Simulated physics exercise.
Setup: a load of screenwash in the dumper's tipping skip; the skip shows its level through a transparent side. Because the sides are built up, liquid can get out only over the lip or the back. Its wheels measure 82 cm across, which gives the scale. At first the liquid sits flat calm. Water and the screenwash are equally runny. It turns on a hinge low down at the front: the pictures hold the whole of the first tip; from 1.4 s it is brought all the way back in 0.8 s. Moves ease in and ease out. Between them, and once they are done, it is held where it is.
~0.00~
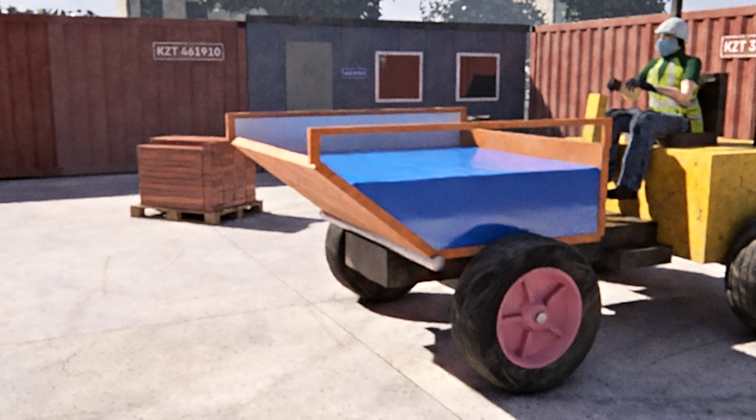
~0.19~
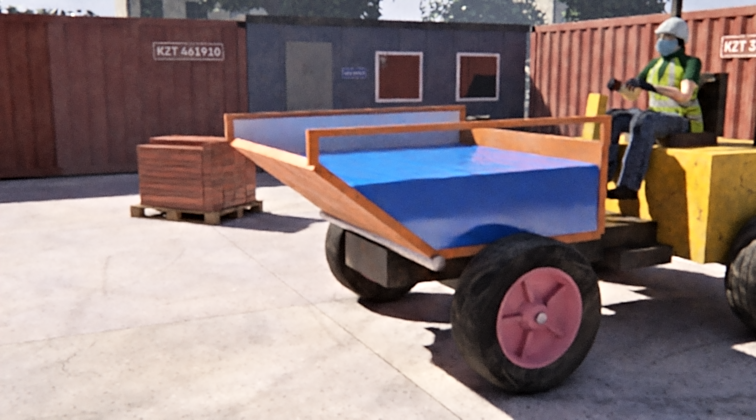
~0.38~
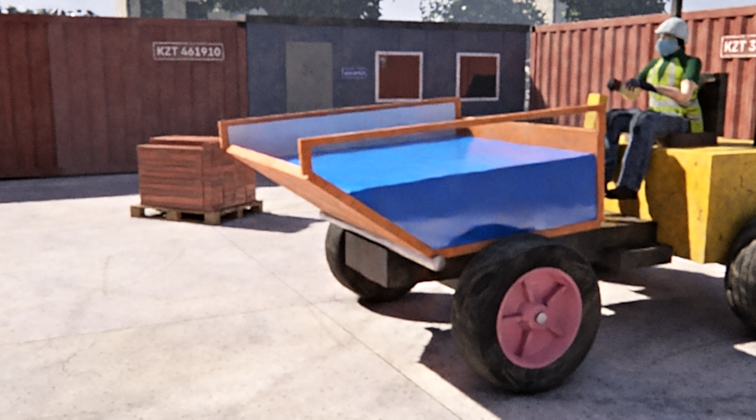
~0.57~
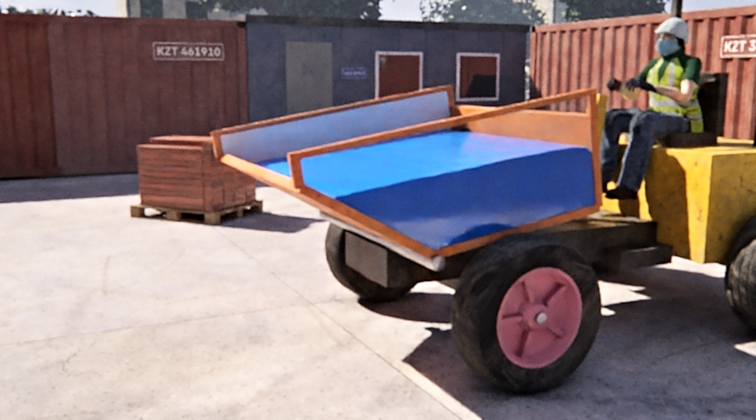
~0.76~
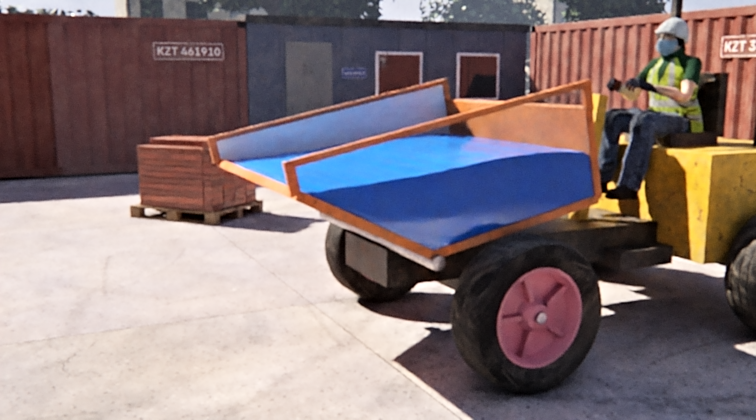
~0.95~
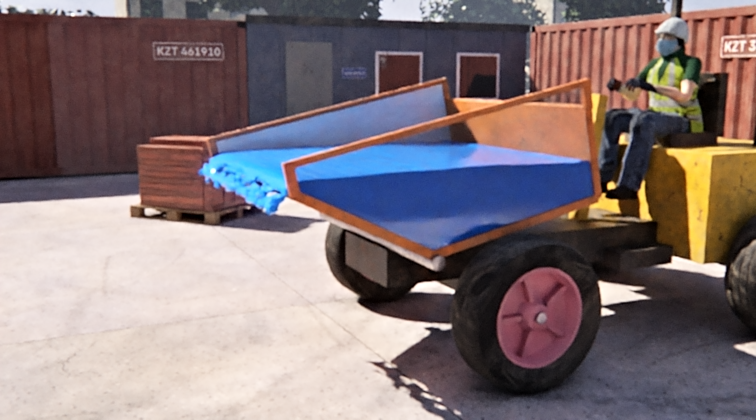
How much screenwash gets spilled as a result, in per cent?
About 23 per cent.
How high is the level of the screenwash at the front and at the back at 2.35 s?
Level: ~ 28 cm in front; 44 cm behind.
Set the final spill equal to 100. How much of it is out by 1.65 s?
Roughly 70 per cent by then.
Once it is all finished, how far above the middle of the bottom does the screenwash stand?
The depth there ends up near 30 cm.
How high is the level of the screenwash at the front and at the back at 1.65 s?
The front stands at 36 cm and the back at 10 cm.
By 1.65 s the skip is at 10° forwards, the surface stands 11 cm at the back and 36 cm at the front; 16 per cent is out, over the front.
By 2.35 s the surface stands 44 cm at the back and 29 cm at the front; 20 per cent is out, over the front.
By 3.00 s the surface stands 37 cm at the back and 24 cm at the front; 20 per cent is out, over the front.
By 5.09 s 23 per cent is out, over the front, 164 of 714 litres.
